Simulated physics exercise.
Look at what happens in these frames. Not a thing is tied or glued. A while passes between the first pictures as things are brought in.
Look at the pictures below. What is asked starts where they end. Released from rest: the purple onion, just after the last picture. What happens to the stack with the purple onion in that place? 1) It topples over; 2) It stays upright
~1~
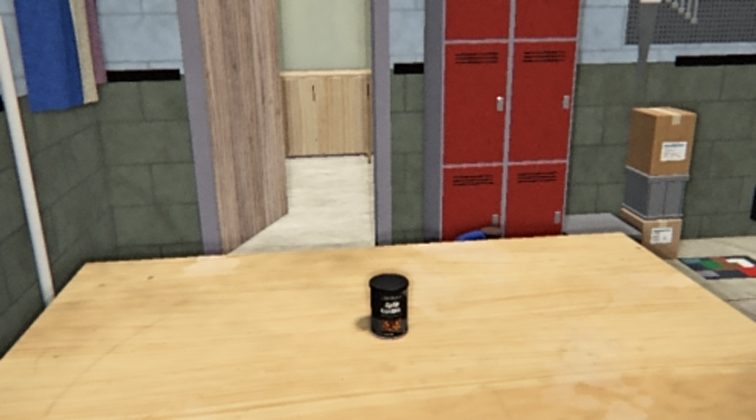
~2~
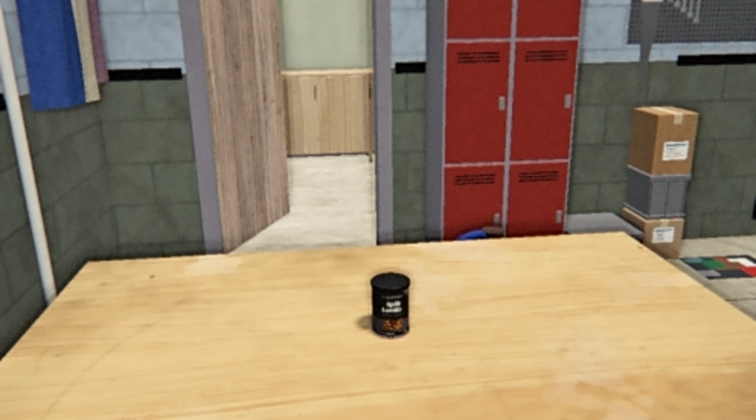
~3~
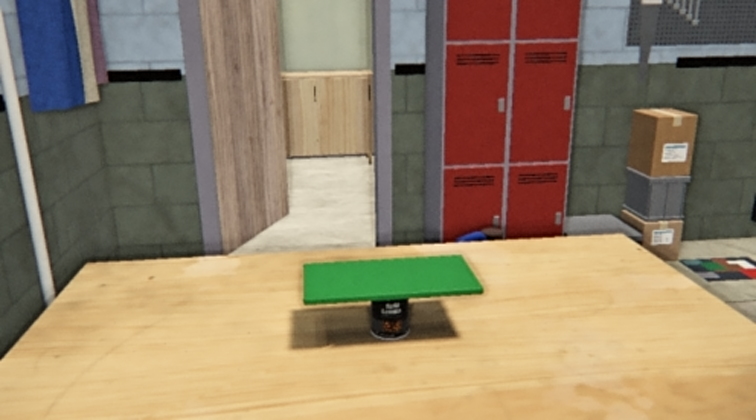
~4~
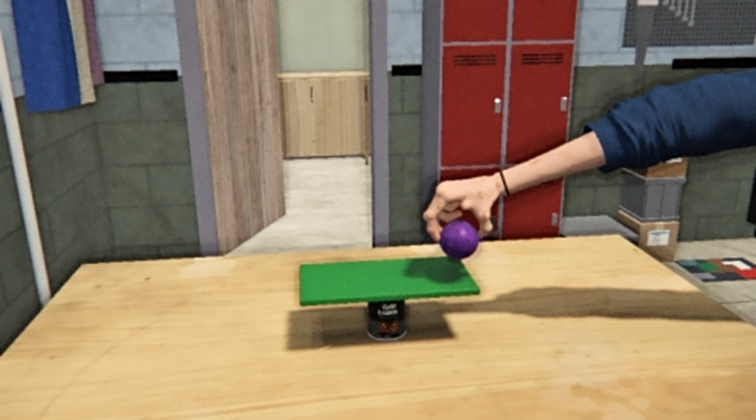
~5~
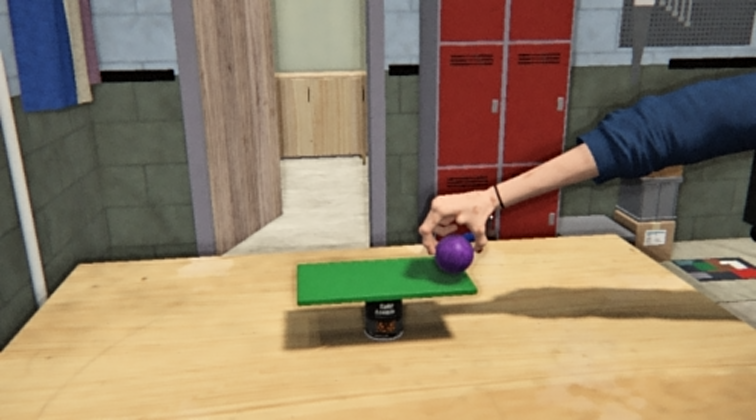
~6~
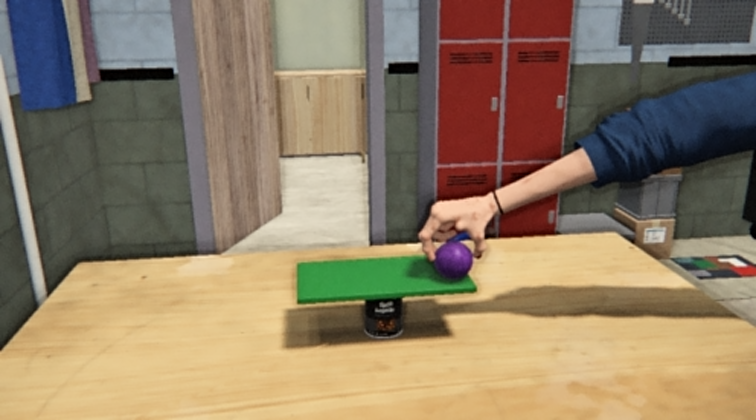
It topples over.
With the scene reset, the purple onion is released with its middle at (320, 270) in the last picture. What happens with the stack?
Outcome: Collapse.
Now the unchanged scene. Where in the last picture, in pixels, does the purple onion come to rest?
End position in the final view: Approximately (533, 323).
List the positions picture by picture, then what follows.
In the first frame, the last thing is not in view yet.
In the second frame, the last thing is not in view yet.
In the third frame, the last thing is not in view yet; green lid (389, 278).
The fourth frame shows on its way; purple onion (459, 240); green lid (386, 279).
The fifth frame shows on its way; purple onion (454, 254); green lid (383, 279).
The sixth frame shows in place under the hand; purple onion (454, 260); green lid (383, 277).
Then, 0.50 s on from there, purple onion now fallen; green lid turned 49° from how it was put.
Then, 0.70 s on from there, green lid turned 34° from how it was put.
In the end, fallen, purple onion and green lid; black tin unmoved. At the end, from the last picture's camera, purple onion near (533, 323). The stack comes apart.
